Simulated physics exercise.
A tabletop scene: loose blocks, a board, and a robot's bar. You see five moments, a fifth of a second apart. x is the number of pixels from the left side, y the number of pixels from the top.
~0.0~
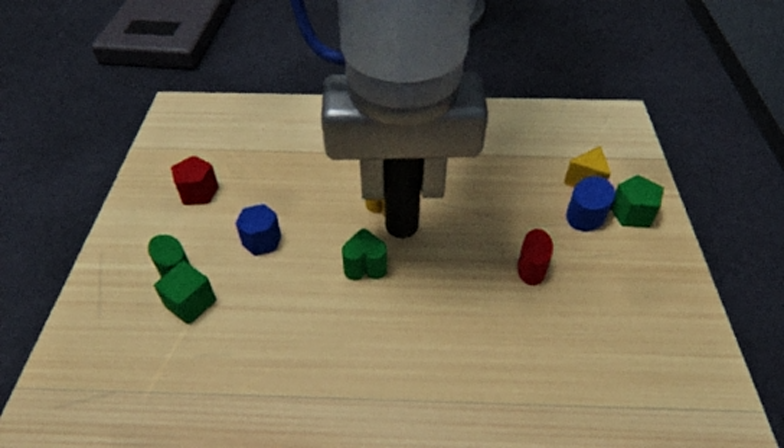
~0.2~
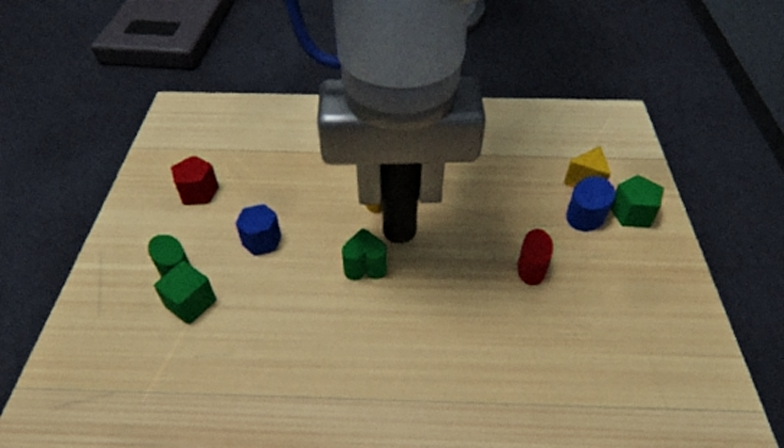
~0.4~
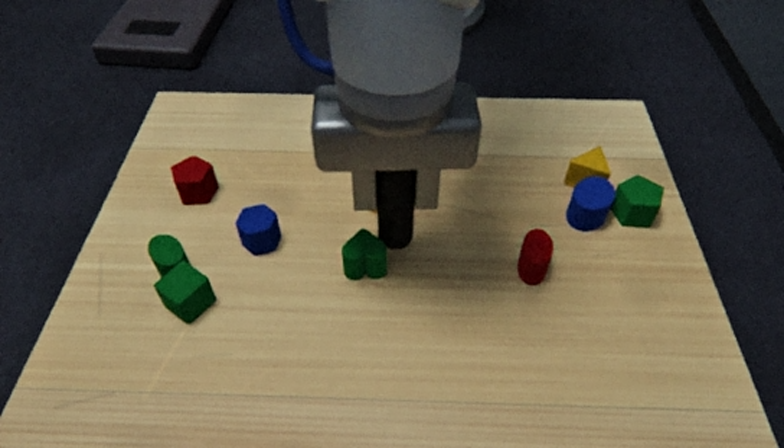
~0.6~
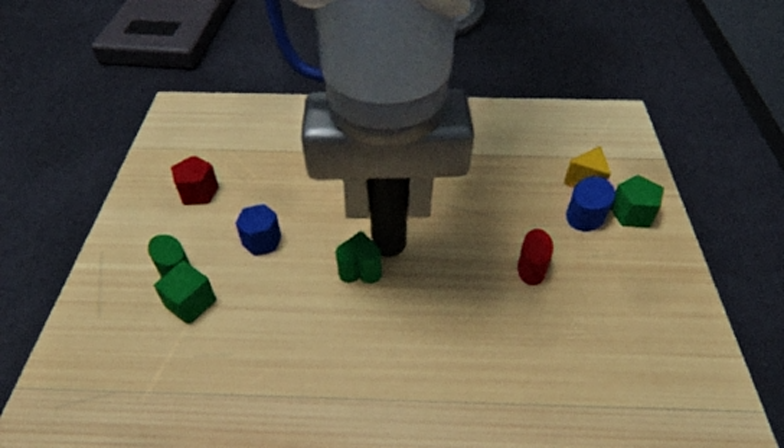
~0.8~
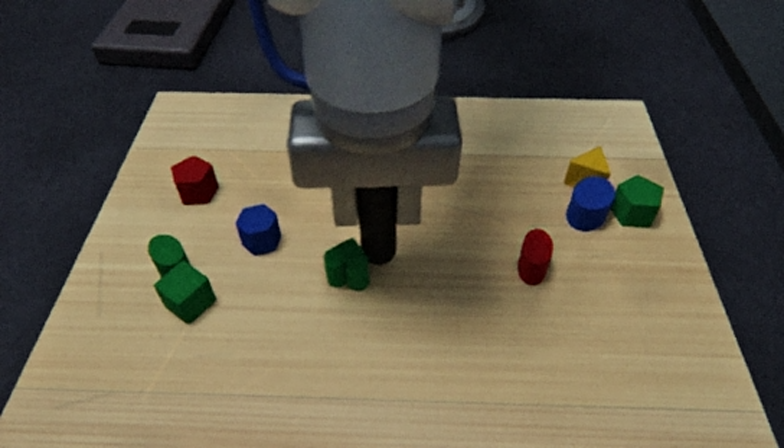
The robot arm's black bar moves slightly forward and left, nudging the green heart block left.
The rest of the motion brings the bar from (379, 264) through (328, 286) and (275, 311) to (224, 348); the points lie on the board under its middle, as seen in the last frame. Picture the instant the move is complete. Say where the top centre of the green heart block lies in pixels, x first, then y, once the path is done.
Its top centre lands on (178, 323).
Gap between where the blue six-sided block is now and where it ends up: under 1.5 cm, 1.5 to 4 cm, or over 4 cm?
It gets moved under 1.5 cm.
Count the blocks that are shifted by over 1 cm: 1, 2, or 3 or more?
I reckon the push displaces only one of the blocks by more than 1 cm.
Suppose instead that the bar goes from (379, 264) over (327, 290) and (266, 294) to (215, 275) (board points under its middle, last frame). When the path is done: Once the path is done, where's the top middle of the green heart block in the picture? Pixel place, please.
Its top middle: (224, 298).
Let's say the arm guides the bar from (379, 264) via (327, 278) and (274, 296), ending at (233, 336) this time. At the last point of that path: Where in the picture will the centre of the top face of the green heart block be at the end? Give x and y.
I'd place it at (186, 330), taking the centre of its top.
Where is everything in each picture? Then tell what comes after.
In the first frame, bar's lower end (402, 227); green four-sided block (181, 281); blue six-sided block (256, 218); green heart block (364, 245).
In the second frame, bar (400, 232); blocks still.
In the third frame, bar (396, 238); blocks still.
In the fourth frame, bar (389, 245); green heart block (359, 249).
In the fifth frame, bar (379, 253); green four-sided block (181, 281); blue six-sided block (256, 218); green heart block (347, 255).
On the path given first. One third of the way, bar (325, 276); green heart block (289, 278).
Two thirds of the way, bar (272, 301); green heart block (232, 302), turned 15° clockwise.
At the end, bar (220, 337); green four-sided block still; blue six-sided block still; green heart block (178, 323), turned 45° clockwise.
